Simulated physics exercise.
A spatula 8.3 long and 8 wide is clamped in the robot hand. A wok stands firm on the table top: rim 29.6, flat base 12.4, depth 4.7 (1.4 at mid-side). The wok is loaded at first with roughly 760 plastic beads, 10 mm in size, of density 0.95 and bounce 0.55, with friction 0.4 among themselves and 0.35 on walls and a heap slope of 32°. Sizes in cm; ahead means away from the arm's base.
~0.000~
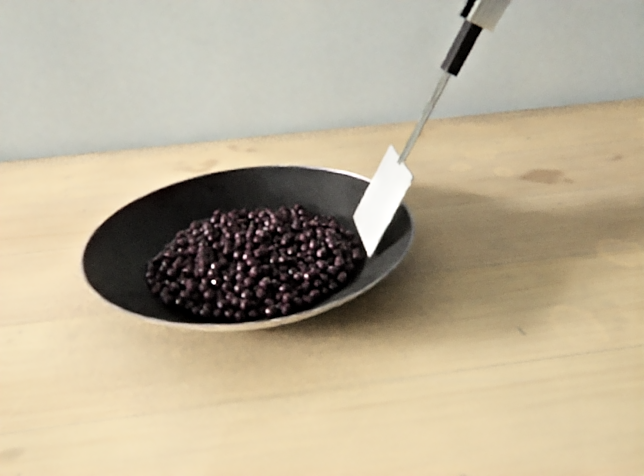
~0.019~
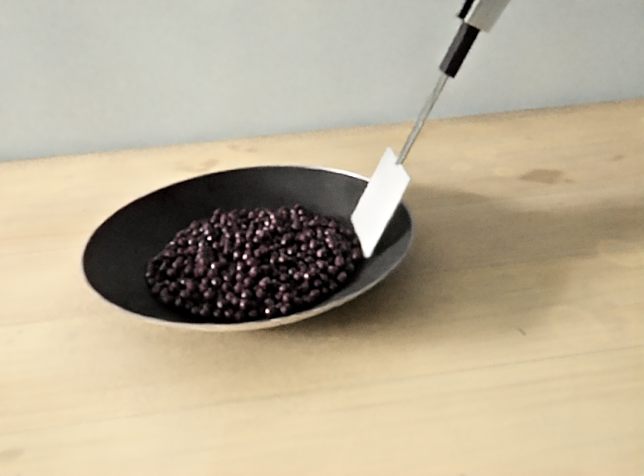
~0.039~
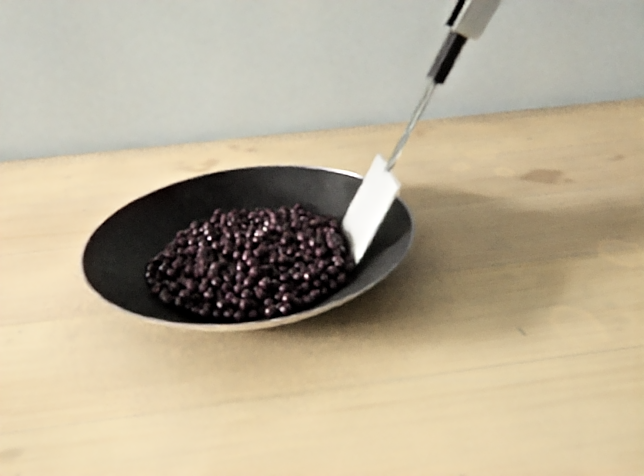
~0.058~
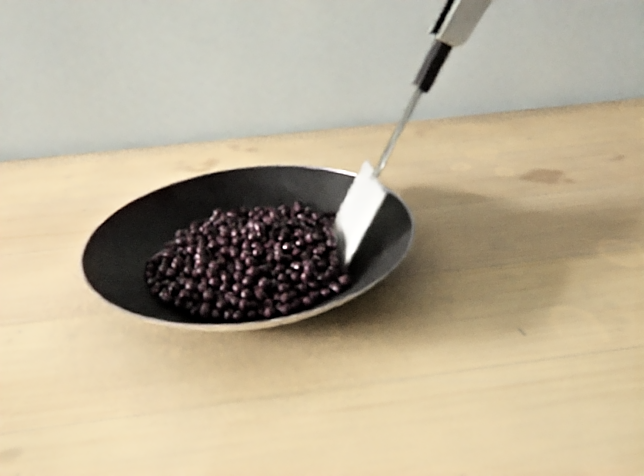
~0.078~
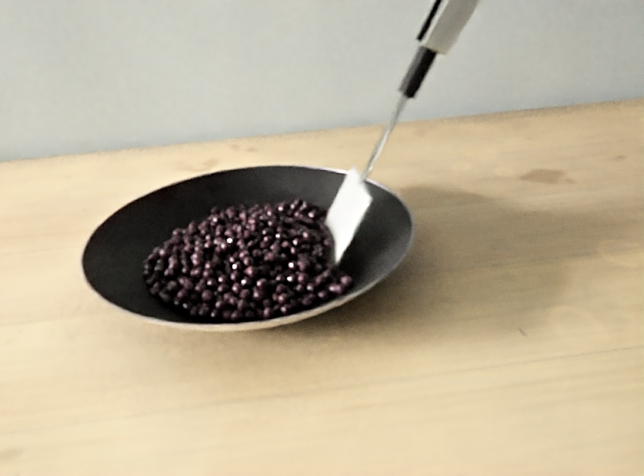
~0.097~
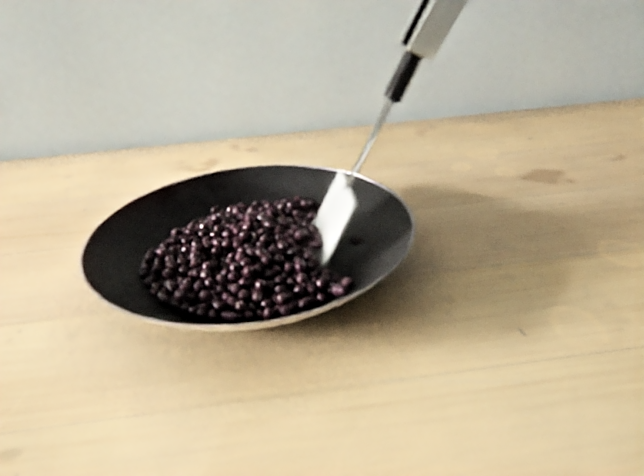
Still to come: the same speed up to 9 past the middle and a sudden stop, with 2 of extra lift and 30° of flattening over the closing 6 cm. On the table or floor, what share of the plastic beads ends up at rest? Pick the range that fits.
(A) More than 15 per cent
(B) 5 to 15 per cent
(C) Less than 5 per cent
5 to 15 per cent (B).
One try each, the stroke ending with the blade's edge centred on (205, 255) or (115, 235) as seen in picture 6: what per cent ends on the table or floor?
Try 1: Approx. 0 %; try 2: Approx. 30 %.
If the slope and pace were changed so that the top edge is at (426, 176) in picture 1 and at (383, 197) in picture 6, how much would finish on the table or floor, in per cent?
0 per cent.
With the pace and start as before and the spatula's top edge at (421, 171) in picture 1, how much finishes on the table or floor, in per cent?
Spill: Approx. 5 per cent.
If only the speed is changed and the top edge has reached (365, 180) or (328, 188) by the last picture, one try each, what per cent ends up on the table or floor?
Respectively, around 0 and 20 per cent.
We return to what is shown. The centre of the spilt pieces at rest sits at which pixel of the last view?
It ends up around (38, 283).
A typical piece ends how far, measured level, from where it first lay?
Roughly 4 cm.
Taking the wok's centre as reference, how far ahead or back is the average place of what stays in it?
It sits near 4.5 centimetres ahead of centre.
By 0.18 s, sloping 62°, highest piece 5 above the table; 765 in the wok.
By 0.26 s, sloping 52°, highest piece 6 above the table; 765 in the wok.
By 0.50 s, sloping 32°, highest piece 6 above the table; 693 in the wok, 68 on the table or floor, 4 on the blade or in flight.
By 1.55 s, sloping 32°, highest piece 5 above the table; 692 in the wok, 73 on the table or floor.
Final count, 692 in the wok, 73 on the table or floor. That is 10 % on the table or floor.
